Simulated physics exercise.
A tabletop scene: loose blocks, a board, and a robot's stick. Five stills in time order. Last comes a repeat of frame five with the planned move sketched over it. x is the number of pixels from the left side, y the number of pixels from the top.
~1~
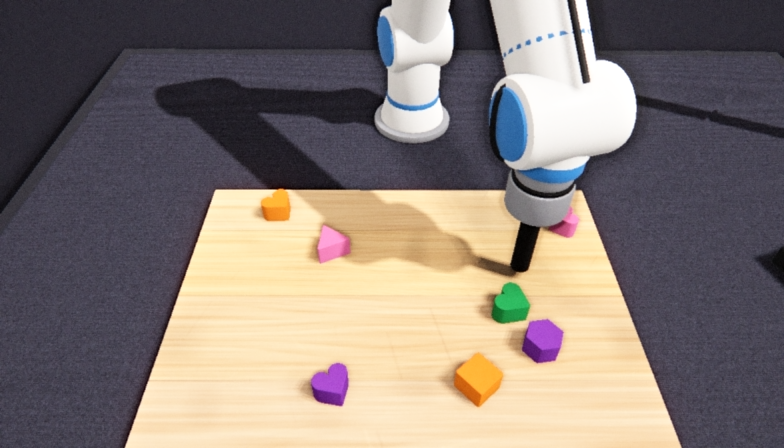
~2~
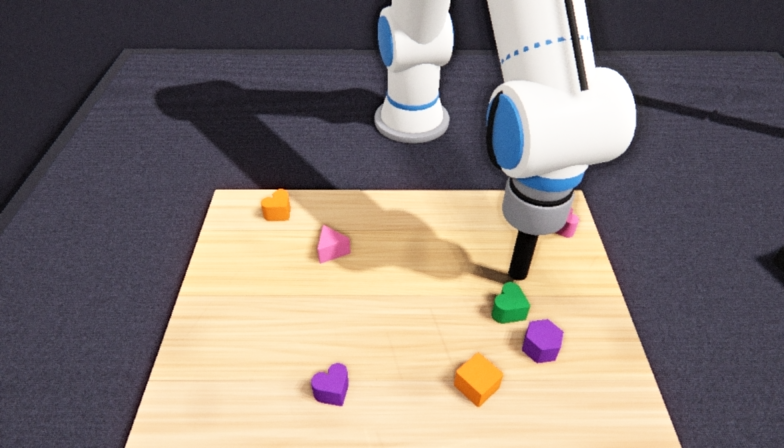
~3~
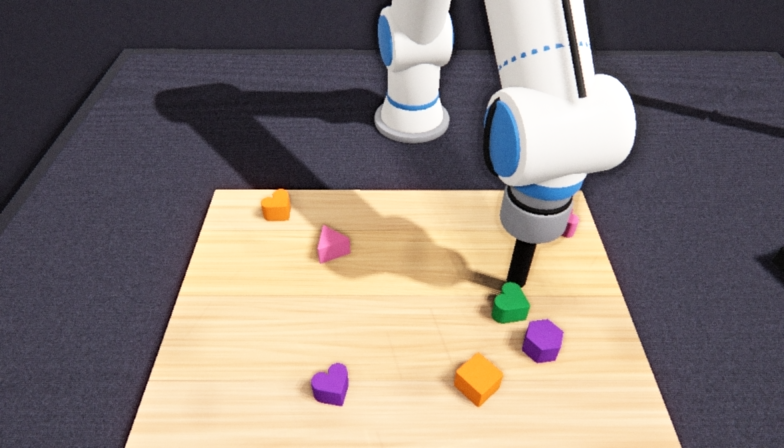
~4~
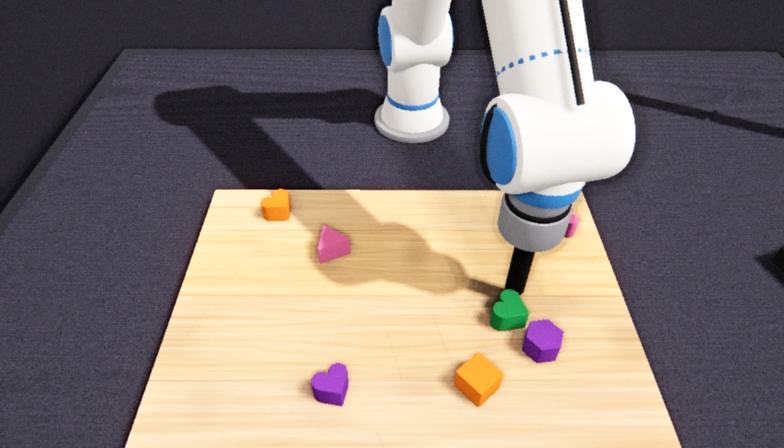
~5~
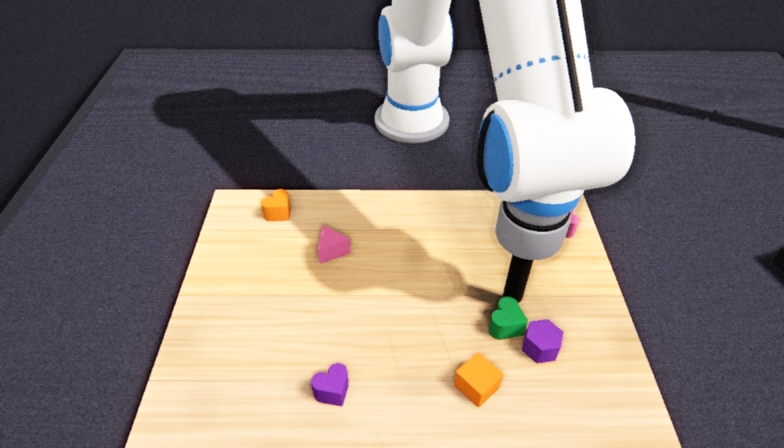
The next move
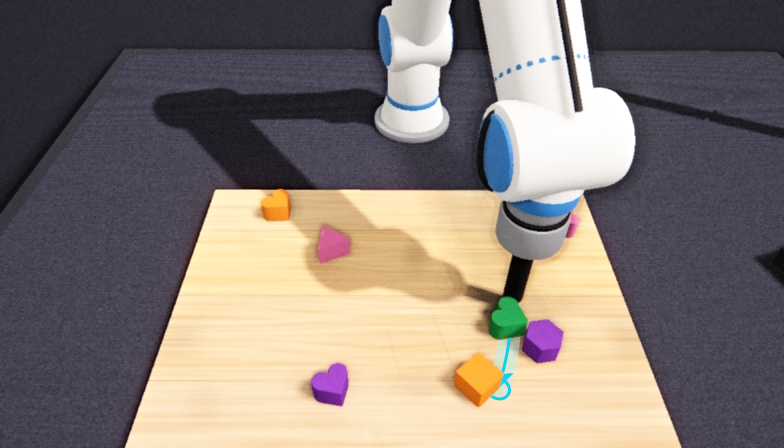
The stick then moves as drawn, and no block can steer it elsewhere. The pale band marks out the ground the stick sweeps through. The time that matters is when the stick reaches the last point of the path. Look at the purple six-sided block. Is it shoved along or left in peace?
It is left in place.
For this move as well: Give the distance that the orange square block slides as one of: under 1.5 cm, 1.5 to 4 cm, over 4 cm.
Its displacement is above 4 cm.
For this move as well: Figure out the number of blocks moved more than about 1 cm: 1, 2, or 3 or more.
Number moved: 2.
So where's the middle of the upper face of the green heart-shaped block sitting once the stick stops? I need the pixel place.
The middle of its upper face should be somewhere near (475, 391).
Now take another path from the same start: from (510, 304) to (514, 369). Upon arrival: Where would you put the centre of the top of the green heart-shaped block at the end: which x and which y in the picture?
My estimate: (493, 370).
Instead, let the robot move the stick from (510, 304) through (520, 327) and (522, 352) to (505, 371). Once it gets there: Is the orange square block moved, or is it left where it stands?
It travels a centimetre or more.
The drawn path runs from (510, 304) via (509, 344), ending at (498, 388).
The first path, step by step. One third of the way, stick at (512, 323); green heart-shaped block at (504, 340).
Two thirds of the way, stick at (508, 351); orange square block at (466, 387), turned 20° anticlockwise; green heart-shaped block at (490, 365), turned 40° clockwise.
At the end, stick at (500, 381); orange square block at (443, 405); green heart-shaped block at (475, 391), turned 60° clockwise; purple six-sided block not moved.
